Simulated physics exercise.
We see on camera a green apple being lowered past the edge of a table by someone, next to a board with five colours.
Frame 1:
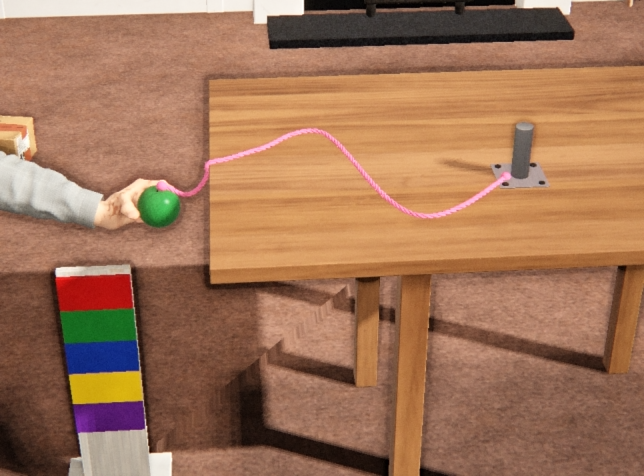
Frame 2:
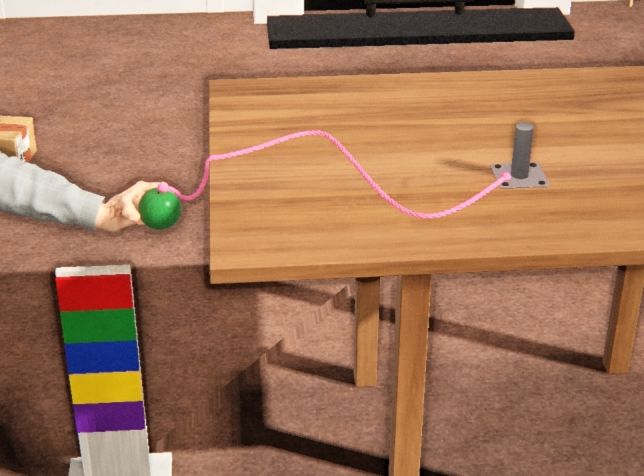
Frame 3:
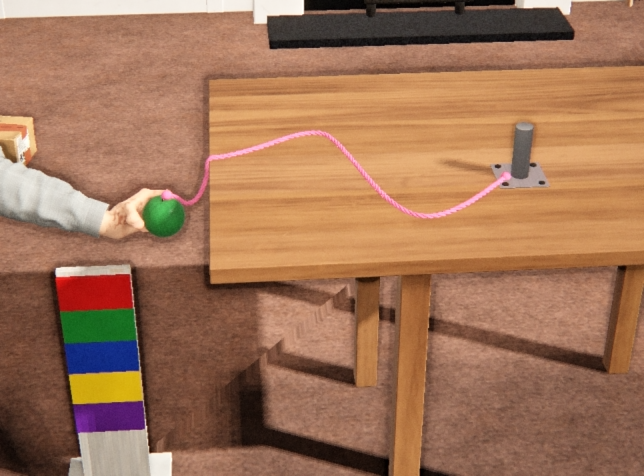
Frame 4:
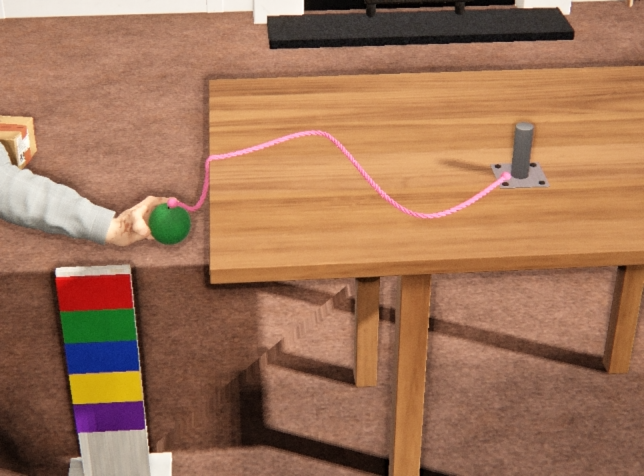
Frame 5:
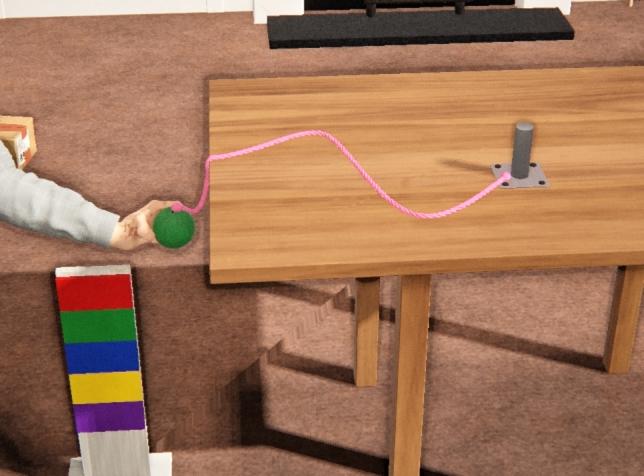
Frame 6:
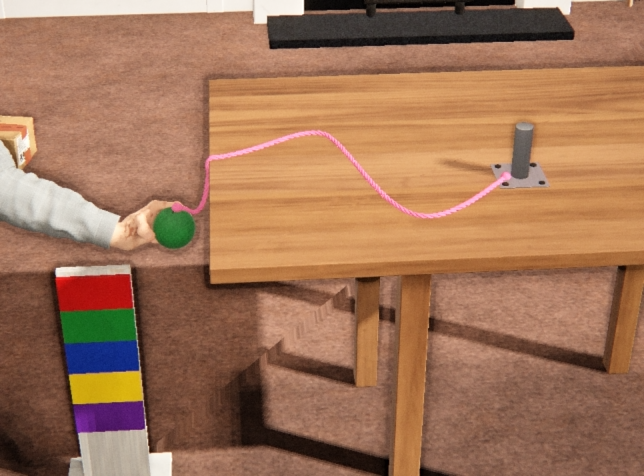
In a brown-carpeted room seen from above by a still camera, a wooden table fills the right side, with a black slab beyond it. A grey-sleeved arm at left holds a green ball tied to a pink cord, which winds across the tabletop to a grey post, above a panel striped red, green, blue, yellow and purple. The hand moves the ball slightly down and right, while the cord on the table barely shifts.
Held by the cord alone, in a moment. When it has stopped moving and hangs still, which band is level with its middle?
Yellow.
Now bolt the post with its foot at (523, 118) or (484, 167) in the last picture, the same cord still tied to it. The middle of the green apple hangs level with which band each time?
For the first spot, blue; for the second, purple.
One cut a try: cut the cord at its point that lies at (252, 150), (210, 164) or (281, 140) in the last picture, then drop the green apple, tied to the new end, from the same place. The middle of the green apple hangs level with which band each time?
For the first: Red; for the second: Green; for the third: Above them all.
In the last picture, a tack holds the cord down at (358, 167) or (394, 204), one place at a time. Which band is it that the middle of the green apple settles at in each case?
Try one: Green. Try two: Blue.
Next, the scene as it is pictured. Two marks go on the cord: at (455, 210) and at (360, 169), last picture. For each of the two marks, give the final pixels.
First: (419, 179). Second: (272, 185).
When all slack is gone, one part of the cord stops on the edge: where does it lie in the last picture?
Pixel (336, 142).
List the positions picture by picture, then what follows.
Green apple (159, 206); red (95, 294); green (99, 327); blue (102, 358); yellow (106, 389); purple (110, 418), in the first frame.
Green apple (160, 208); cord through (482, 194) (404, 210) (357, 166) (306, 134) (226, 156), in the second frame.
Green apple (163, 216), in the third frame.
Green apple (170, 223); cord through (482, 194) (404, 210) (357, 166) (306, 134) (226, 156), in the fourth frame.
Green apple (174, 227), in the fifth frame.
Green apple (174, 228); cord through (482, 194) (404, 210) (357, 166) (306, 134) (226, 156), in the sixth frame.
Early on, apple near (206, 364); level with blue.
Midway, apple near (234, 403); level with yellow.
Finally, apple near (222, 404); level with yellow. Its middle rests at the yellow band.
